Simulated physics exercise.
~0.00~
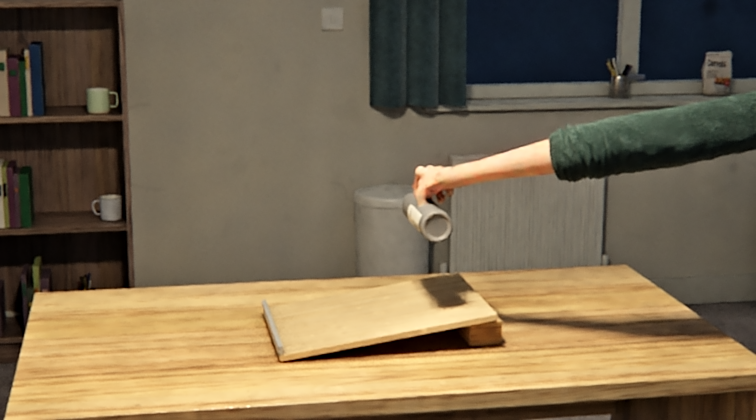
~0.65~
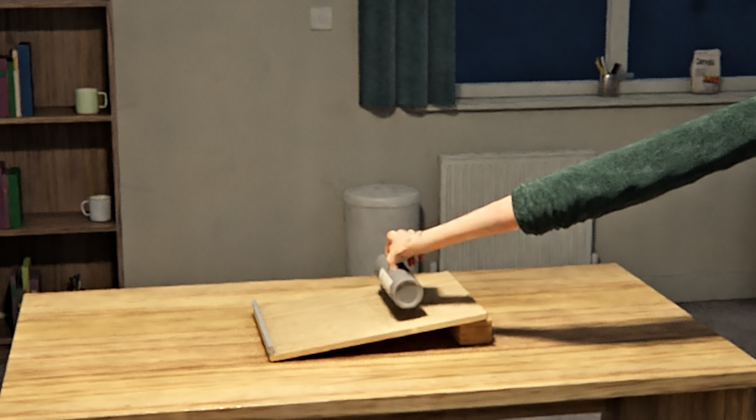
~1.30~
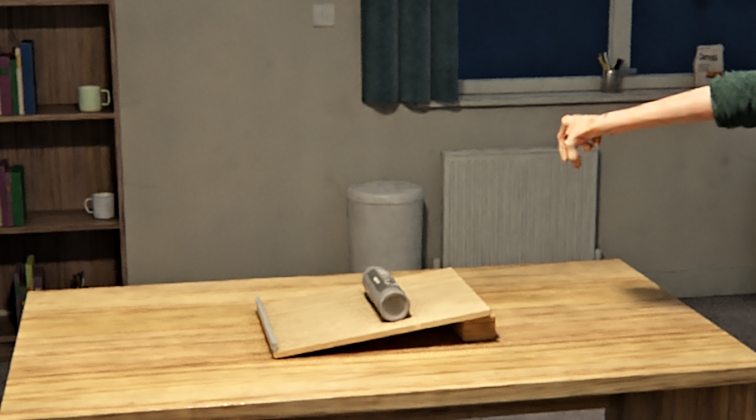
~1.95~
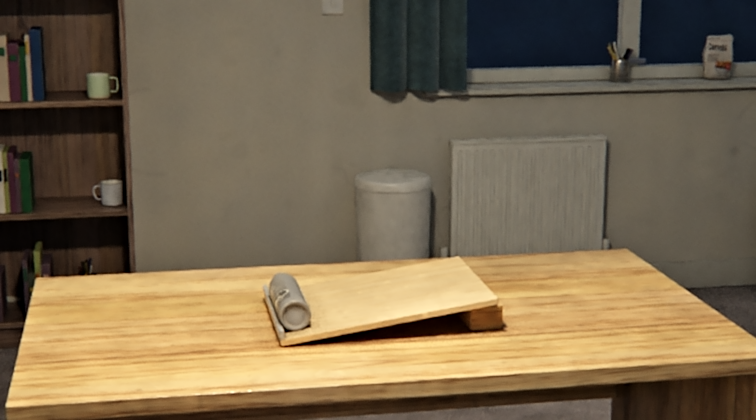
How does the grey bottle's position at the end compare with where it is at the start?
At the start the grey bottle is held in the hand above the sloping board, and at the end it lies on its side further left and lower, at the board's low end.
